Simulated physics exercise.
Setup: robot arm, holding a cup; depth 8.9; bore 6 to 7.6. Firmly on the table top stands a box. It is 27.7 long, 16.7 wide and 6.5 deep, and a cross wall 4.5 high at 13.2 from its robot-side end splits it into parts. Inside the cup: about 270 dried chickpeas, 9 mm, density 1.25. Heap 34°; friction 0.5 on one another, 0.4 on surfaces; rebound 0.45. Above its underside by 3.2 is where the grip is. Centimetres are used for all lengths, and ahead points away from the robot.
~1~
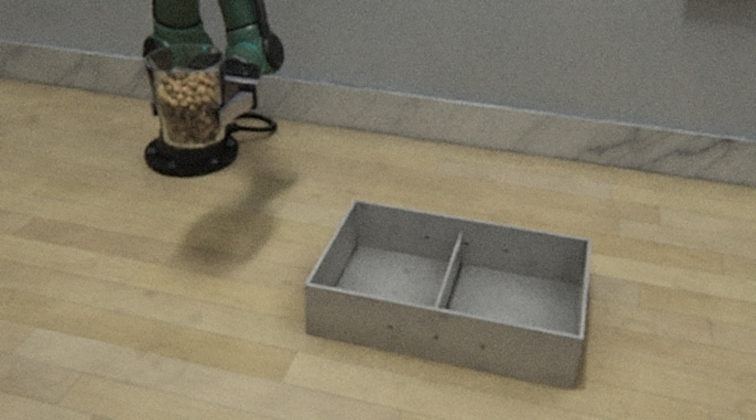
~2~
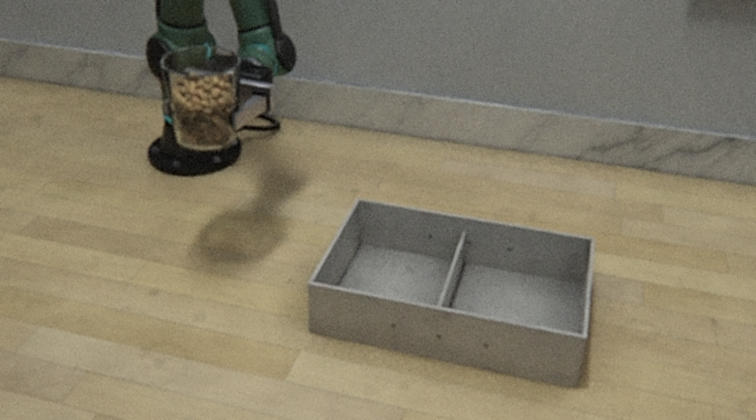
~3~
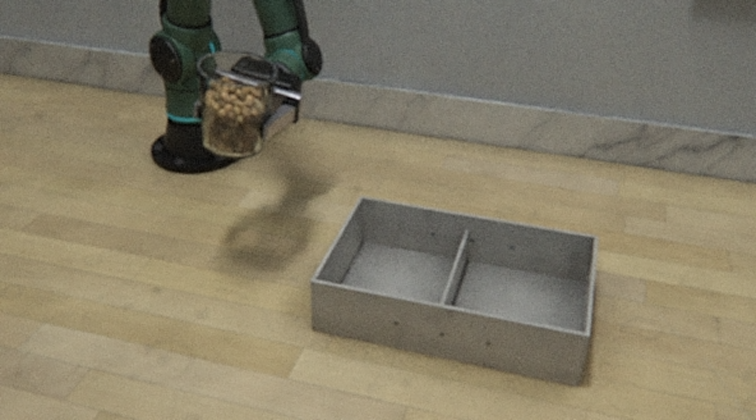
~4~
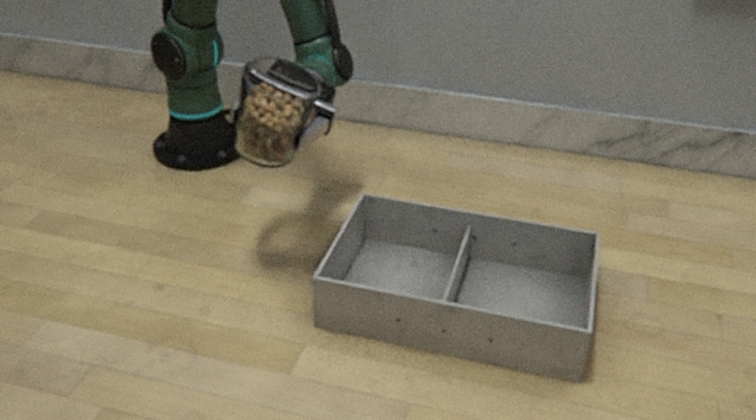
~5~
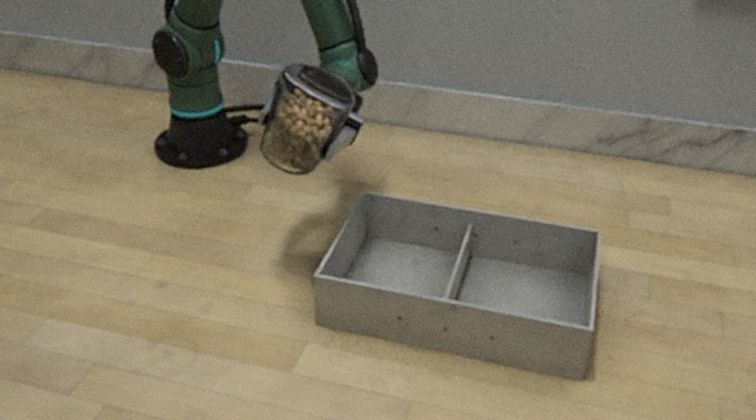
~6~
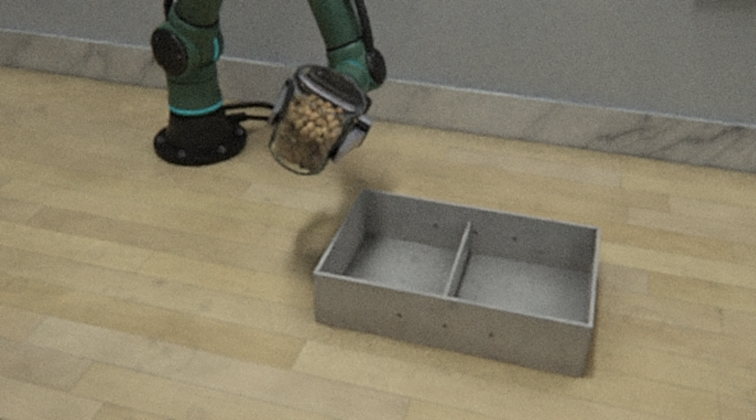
A green robot arm carries a clear cup of chickpeas rightward, tilting it near a gray divided box.
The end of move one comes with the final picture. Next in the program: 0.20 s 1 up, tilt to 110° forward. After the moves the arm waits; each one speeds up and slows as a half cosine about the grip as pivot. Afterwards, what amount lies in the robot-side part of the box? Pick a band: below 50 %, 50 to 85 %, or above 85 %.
Above 85 %.
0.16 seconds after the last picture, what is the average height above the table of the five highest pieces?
Those pieces are near 22 cm up.
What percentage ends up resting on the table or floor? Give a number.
Around 0 in a hundred.
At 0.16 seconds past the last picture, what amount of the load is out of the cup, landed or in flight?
I'd say some 0 percent by then.
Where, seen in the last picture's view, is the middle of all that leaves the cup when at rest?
Near (413, 284).
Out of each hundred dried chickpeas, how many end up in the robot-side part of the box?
About 100 per cent.
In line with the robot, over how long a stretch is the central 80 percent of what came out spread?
It spans some 10 centimetres.
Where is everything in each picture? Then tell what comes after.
Cup middle at (190, 99), level; upper third of the load around (189, 93), from x 160 to 220, top at y 75; 268 in the cup, in the first frame.
Cup middle at (204, 102), tilted 2° forward; upper third of the load around (203, 95), from x 175 to 230, top at y 75, in the second frame.
Cup middle at (235, 108), tilted 9° forward; upper third of the load around (232, 102), from x 205 to 265, top at y 80, in the third frame.
Cup middle at (272, 116), tilted 17° forward; upper third of the load around (267, 108), from x 240 to 300, top at y 85, in the fourth frame.
Cup middle at (303, 123), tilted 24° forward; upper third of the load around (297, 116), from x 270 to 330, top at y 95, in the fifth frame.
Cup middle at (313, 124), tilted 26° forward; upper third of the load around (307, 116), from x 275 to 340, top at y 100; 268 in the cup, in the sixth frame.
Then, 0.08 s later, tilted 55° forward, highest piece 23 above the table; 268 in the cup.
Then, 0.16 s later, tilted 102° forward, highest piece 22 above the table; 268 in the cup.
Then, 0.40 s later, tilted 110° forward, highest piece 18 above the table; 156 in the cup, 104 in the robot-side part, 8 in flight or on a rim.
Then, 1.45 s later, tilted 110° forward, highest piece 2 above the table; 267 in the robot-side part, 1 in the far-side part.
At rest, 267 in the robot-side part, 1 in the far-side part. That is 100 % in the robot-side part of the box.
